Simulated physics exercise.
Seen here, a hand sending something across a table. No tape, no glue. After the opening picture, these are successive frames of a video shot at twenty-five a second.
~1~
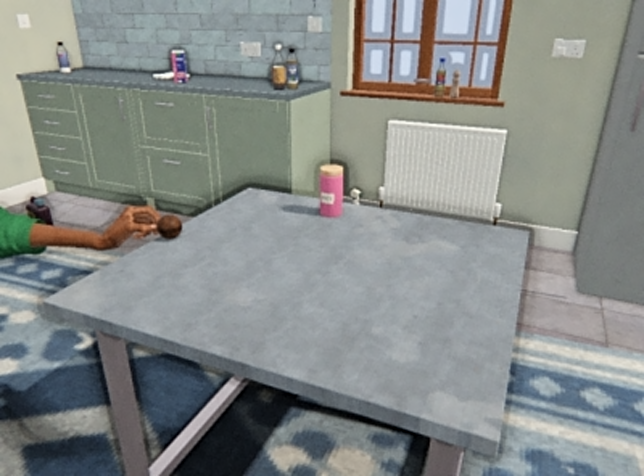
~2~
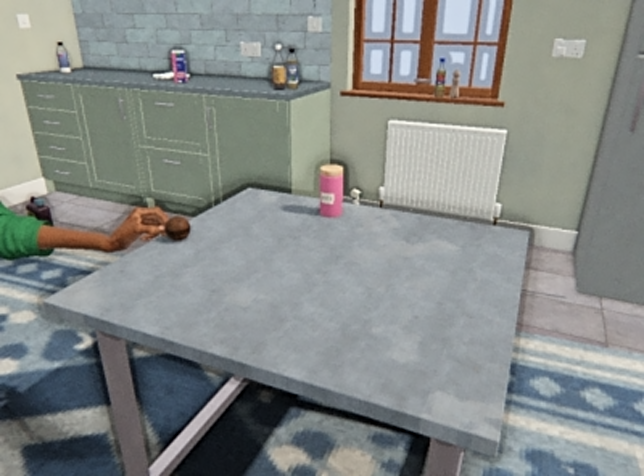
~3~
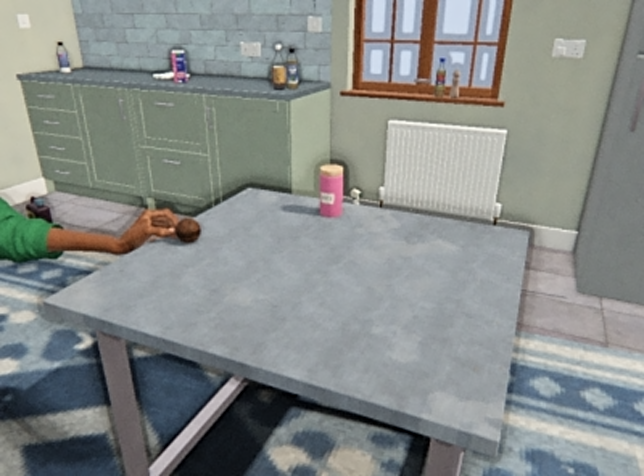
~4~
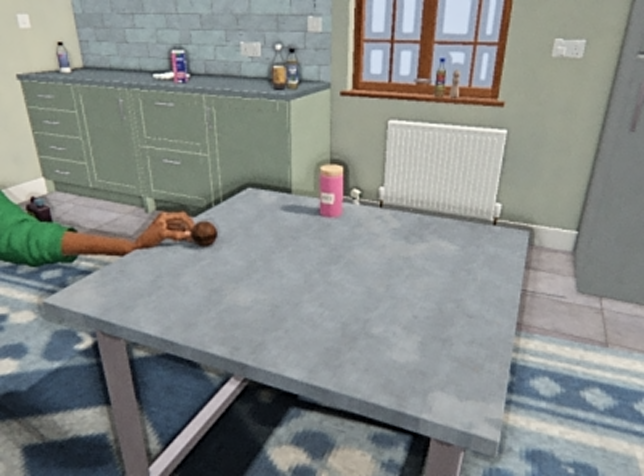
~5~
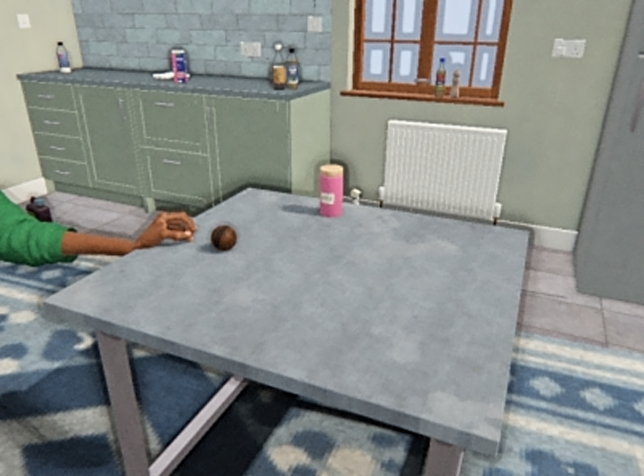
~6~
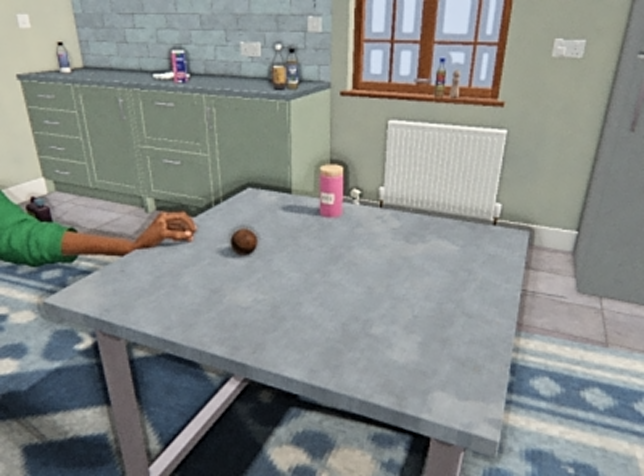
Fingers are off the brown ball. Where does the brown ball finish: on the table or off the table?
The brown ball goes over the edge.
Then, 0.20 s after the last picture, brown ball rolled well along near (353, 264).
Then, 0.40 s after the last picture, brown ball rolled well along near (477, 290).
Then, 0.70 s after the last picture, brown ball now off the table.
Then, 0.90 s after the last picture, things are still on the move.
By the end, off the table, brown ball.
